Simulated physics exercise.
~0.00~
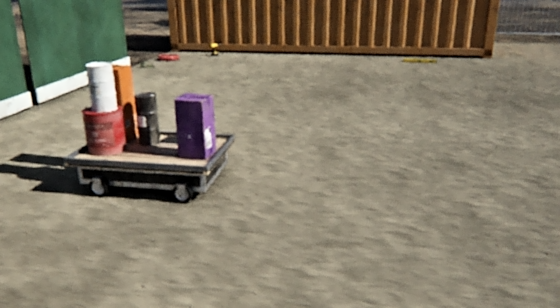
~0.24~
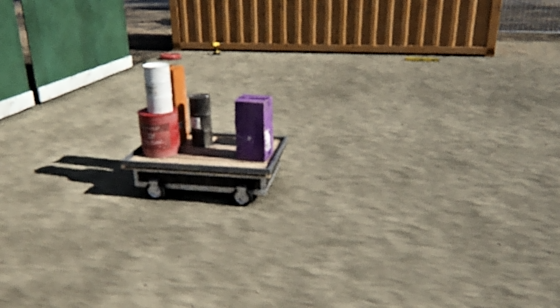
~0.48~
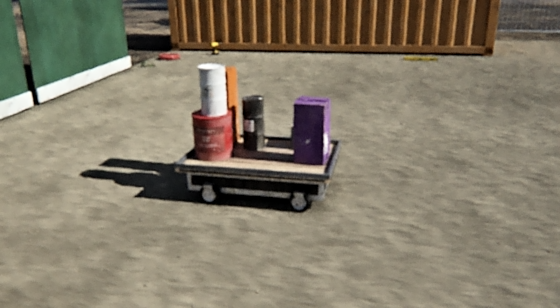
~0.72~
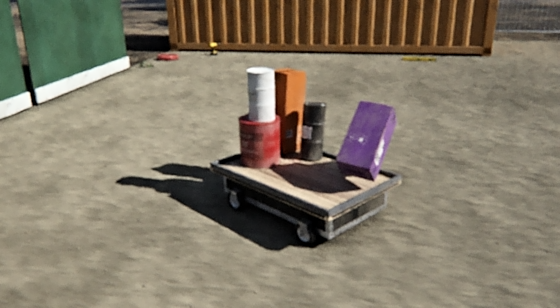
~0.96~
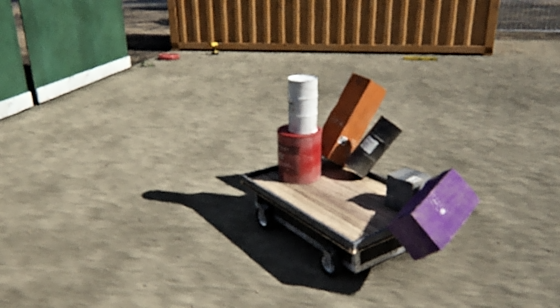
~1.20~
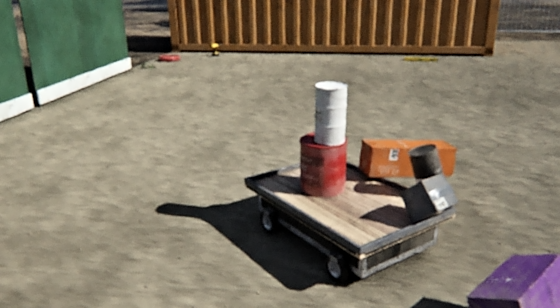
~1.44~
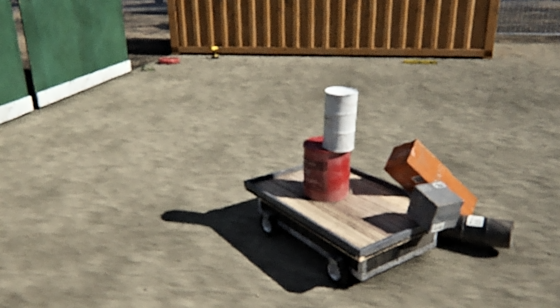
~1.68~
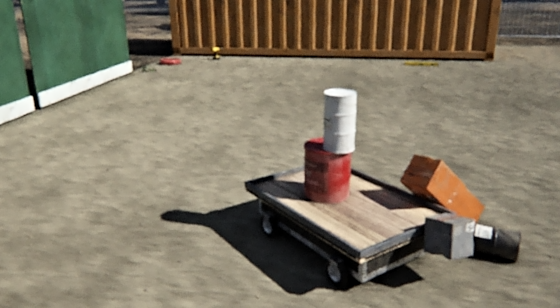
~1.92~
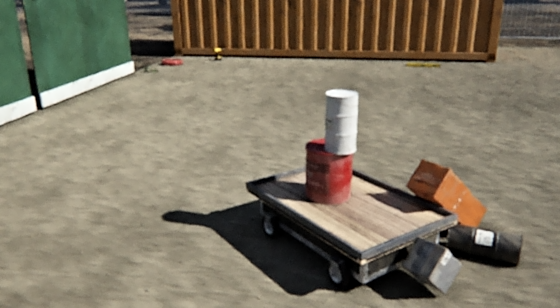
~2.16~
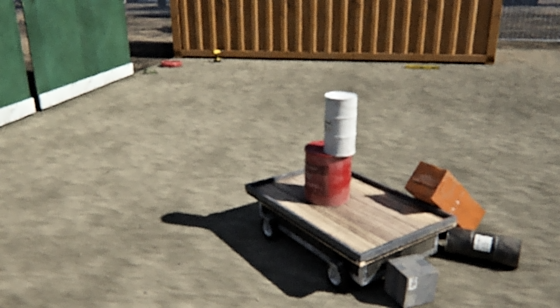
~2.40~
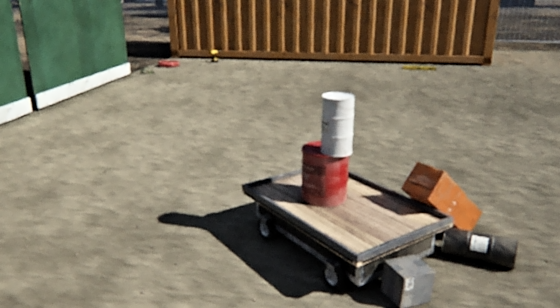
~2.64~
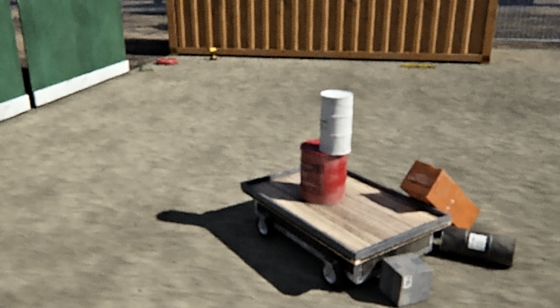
A flat cart loaded with upright objects rolls rightward across a sunlit dirt yard, seen from slightly above by a gently swaying camera, with green panels at left and a rusty orange container behind. A white canister stands on a red pail at the deck's left, beside an orange box, a black canister and a purple box. As the cart curves toward the viewer, the purple box tips off the right side and leaves view. The cart stops while the orange box, black canister and a grey parcel tumble off, settling beside it. The white canister and red pail remain upright aboard.
